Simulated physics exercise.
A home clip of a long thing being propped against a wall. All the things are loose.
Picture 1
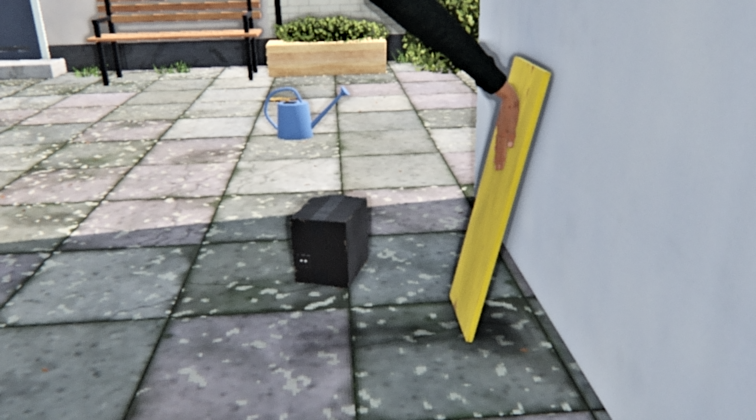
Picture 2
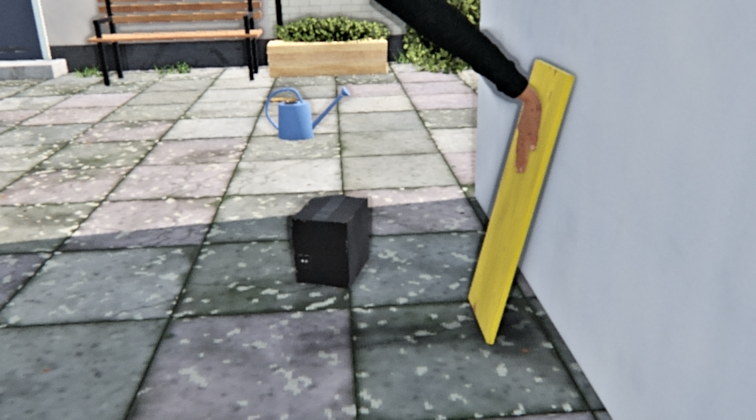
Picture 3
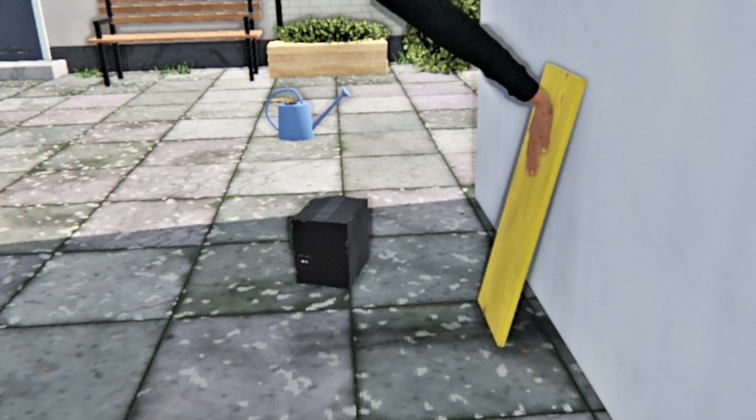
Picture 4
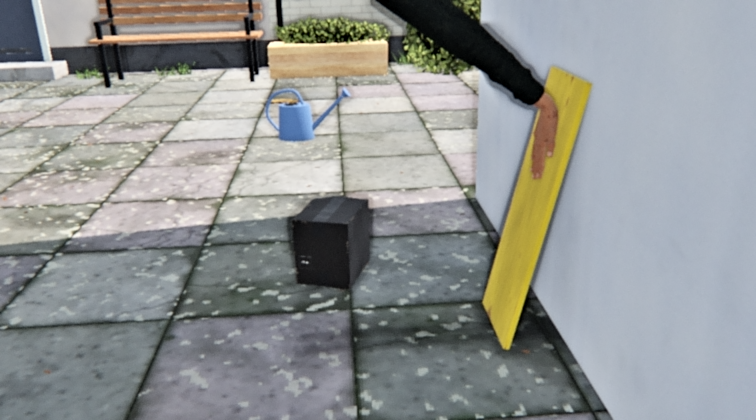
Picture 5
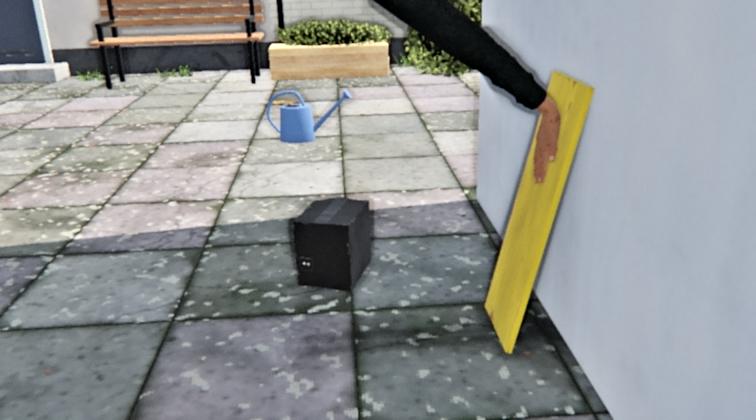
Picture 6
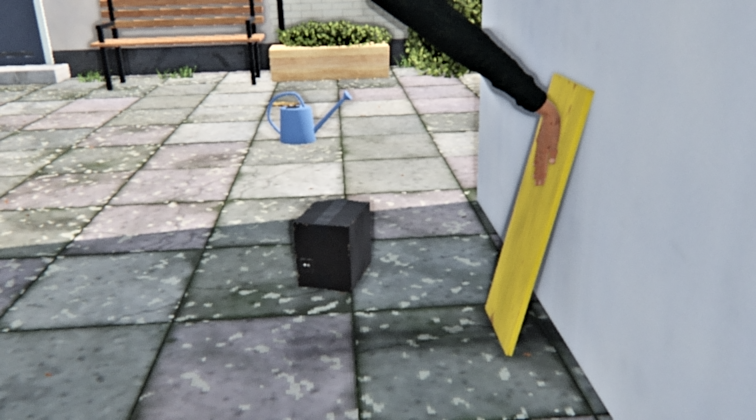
A dark-sleeved arm reaches in from the top over a sunlit and shaded paved patio, seen from slightly above beside a pale wall on the right. Its hand holds a yellow board upright, with a black box on the slabs at centre and a blue watering can, wooden bench and planter behind. The hand moves the board rightward until it leans on the wall, and keeps holding it there.
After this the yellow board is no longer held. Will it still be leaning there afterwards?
It stays up.
Then, 0.30 s later than the last frame, all is still.
Then, 0.70 s later than the last frame, yellow board resting near (533, 215).
When it is over, both as before. End places, in pixels of the last picture, yellow board near (533, 215). The board holds.
